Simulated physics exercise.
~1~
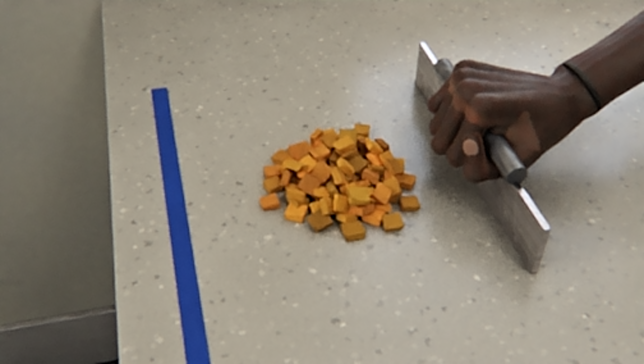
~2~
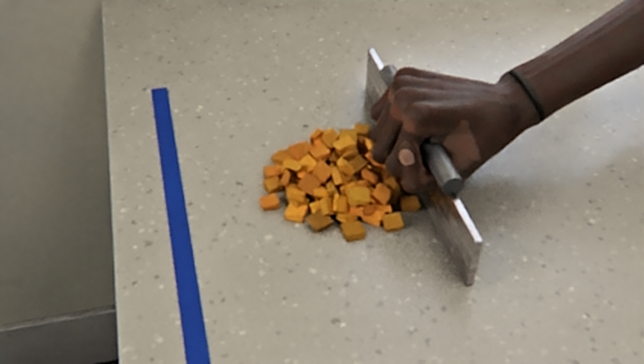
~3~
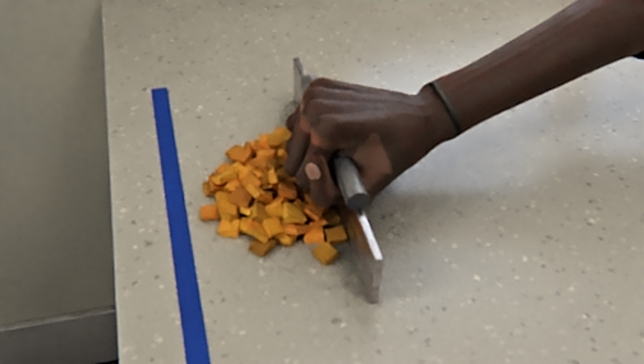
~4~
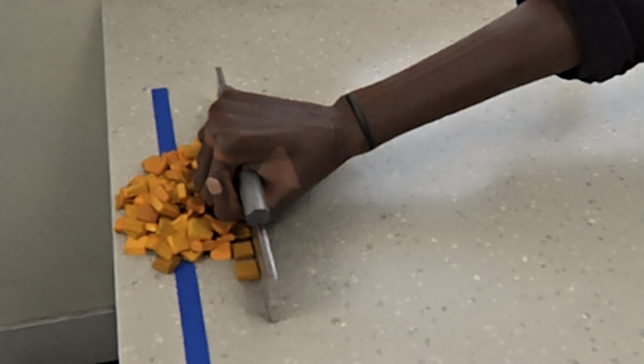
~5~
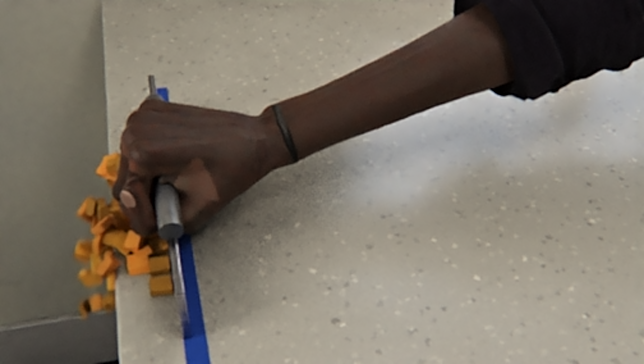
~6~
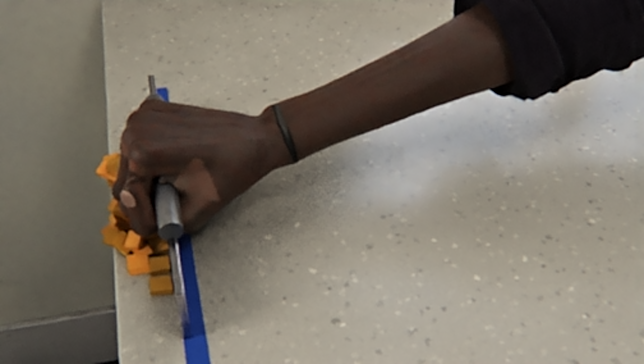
On a pale speckled tabletop, seen from above at an angle by a still camera, a heap of small orange chunks sits between a strip of blue tape on the left and a flat metal scraper on the right. A hand with a dark wristband grips the scraper's handle and moves it left until it meets the heap. The blade pushes the chunks across the tape toward the table's left edge. Some tumble over the side as the scraper reaches the tape. There it stops, with the hand still holding it and some chunks left at the edge.
